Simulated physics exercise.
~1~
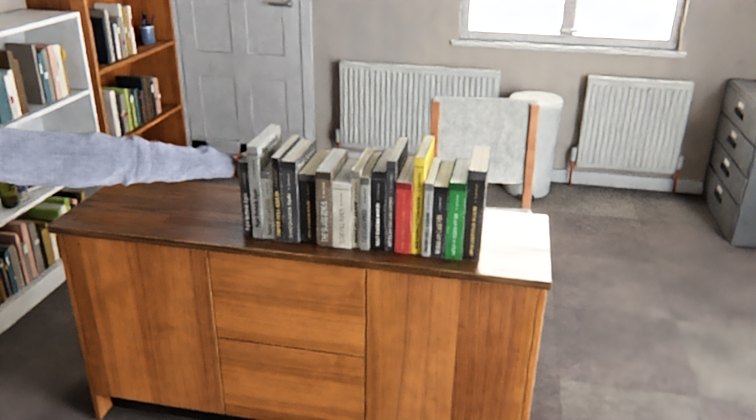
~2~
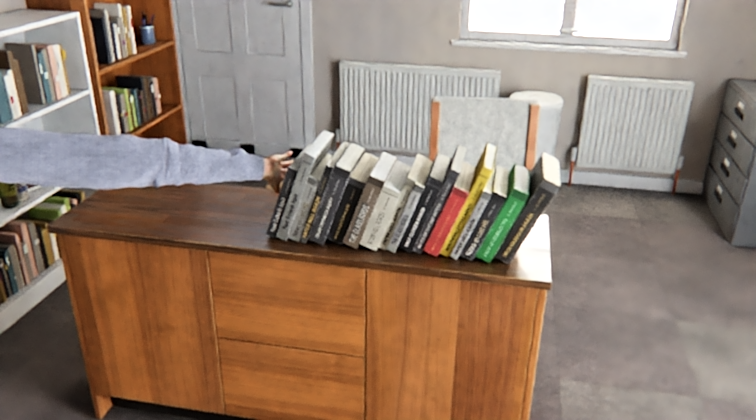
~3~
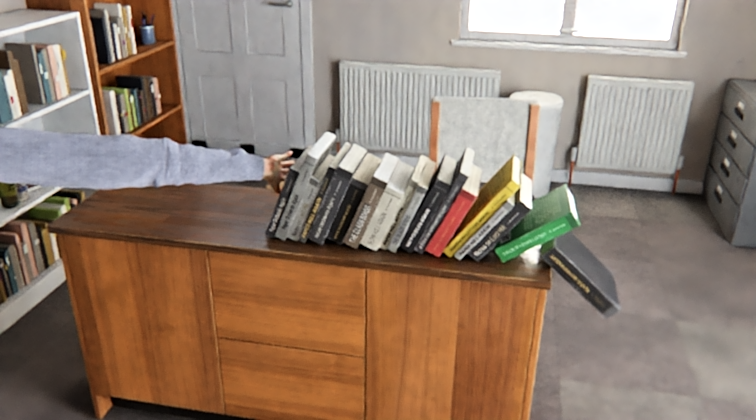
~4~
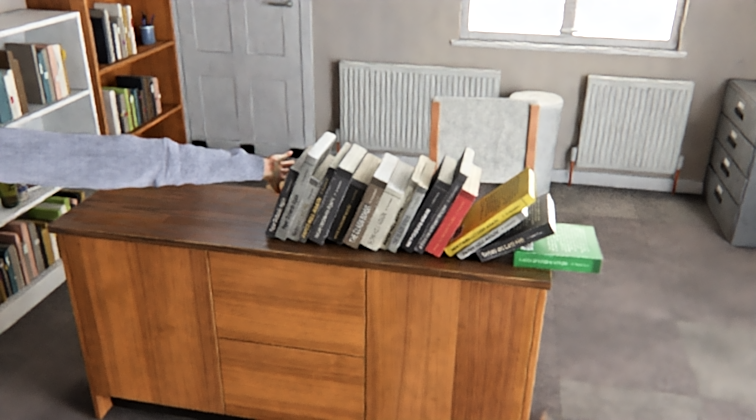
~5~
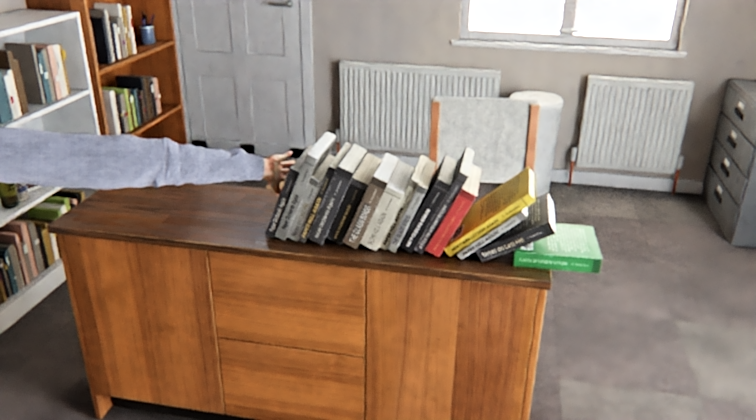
To begin with, a long row of books stands upright on a wooden cabinet, with a sleeved arm reaching in from the left to the first one. The hand pushes that end of the row to the right, and all the books shift and lean over together. At the far end, the last dark book tips over the edge and drops away, while the green book tilts steeply. The green book then comes down on its side, jutting past the cabinet's right edge. The yellow book leans heavily but stays on top, and the hand remains against the leaning row.
